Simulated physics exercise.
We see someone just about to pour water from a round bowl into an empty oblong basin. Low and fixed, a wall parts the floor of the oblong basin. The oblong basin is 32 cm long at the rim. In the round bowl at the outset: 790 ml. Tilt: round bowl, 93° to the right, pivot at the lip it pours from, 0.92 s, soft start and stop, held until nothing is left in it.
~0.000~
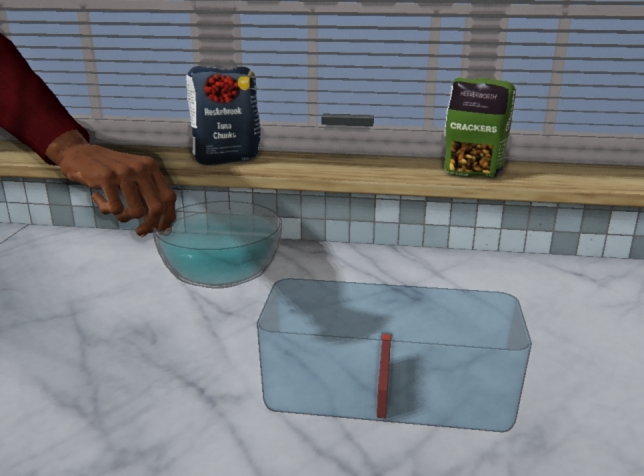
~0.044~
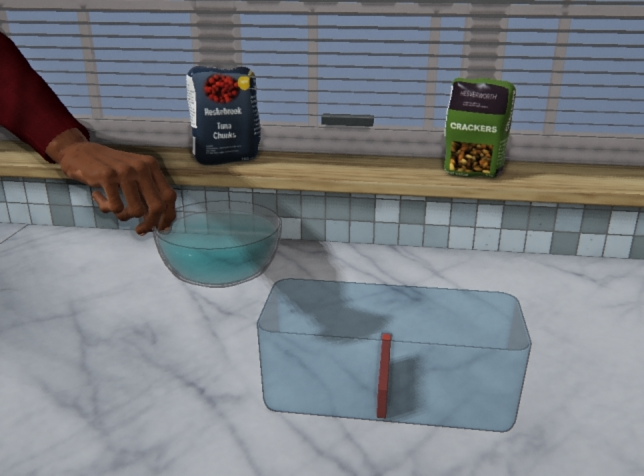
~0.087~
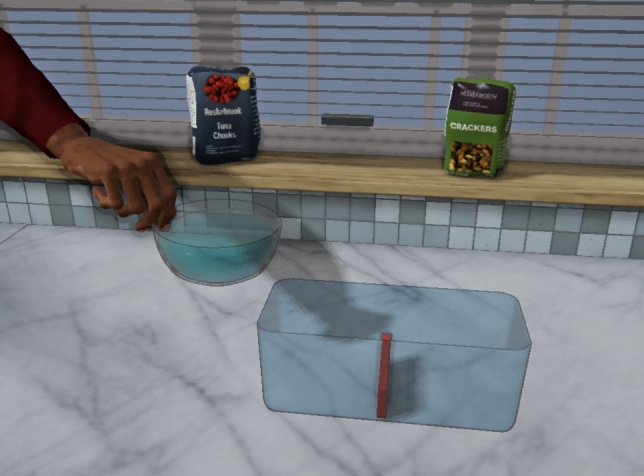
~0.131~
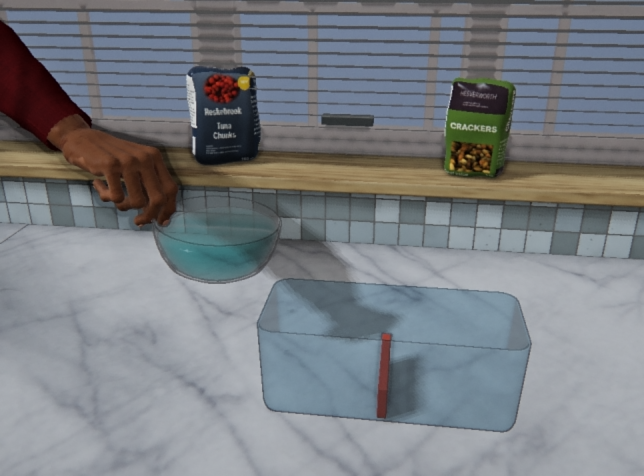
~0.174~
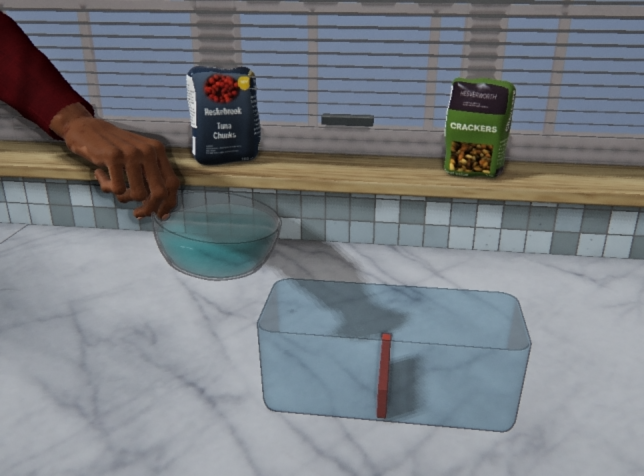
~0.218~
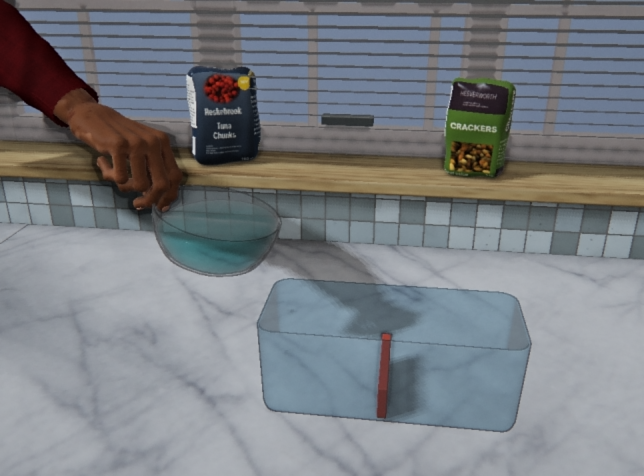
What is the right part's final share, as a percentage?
About 20 per cent.
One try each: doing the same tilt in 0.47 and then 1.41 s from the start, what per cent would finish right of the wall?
The first try gives 35 percent and the second 10 percent.
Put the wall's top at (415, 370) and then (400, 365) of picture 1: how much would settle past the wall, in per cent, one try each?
Respectively close to 20 and 15 %.
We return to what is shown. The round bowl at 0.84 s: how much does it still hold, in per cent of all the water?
About 5 % is still there.
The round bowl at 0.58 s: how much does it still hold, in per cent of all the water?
Near 50 in a hundred.
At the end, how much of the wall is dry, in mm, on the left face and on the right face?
The left comes to roughly 12 mm and the right to roughly 38 mm.
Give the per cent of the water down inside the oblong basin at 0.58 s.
I'd put it near 10 percent.
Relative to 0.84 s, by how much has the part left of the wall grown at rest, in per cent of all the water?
Close to 16% of the whole.
After 0.58 s the tilt is 65° and 51 per cent is still to pour, 11 is left of the wall and 0 right of it.
After 0.84 s the tilt is 91° and 5 per cent is still to pour, 63 is left of the wall and 15 right of it.
After 1.12 s the tilt is 93° and 0 per cent is still to pour, 81 is left of the wall and 17 right of it.
After 1.42 s the tilt is 93° and 0 per cent is still to pour, 79 is left of the wall and 20 right of it.
In the end 79 per cent lies left of the wall, 20 right of it and 1 outside.
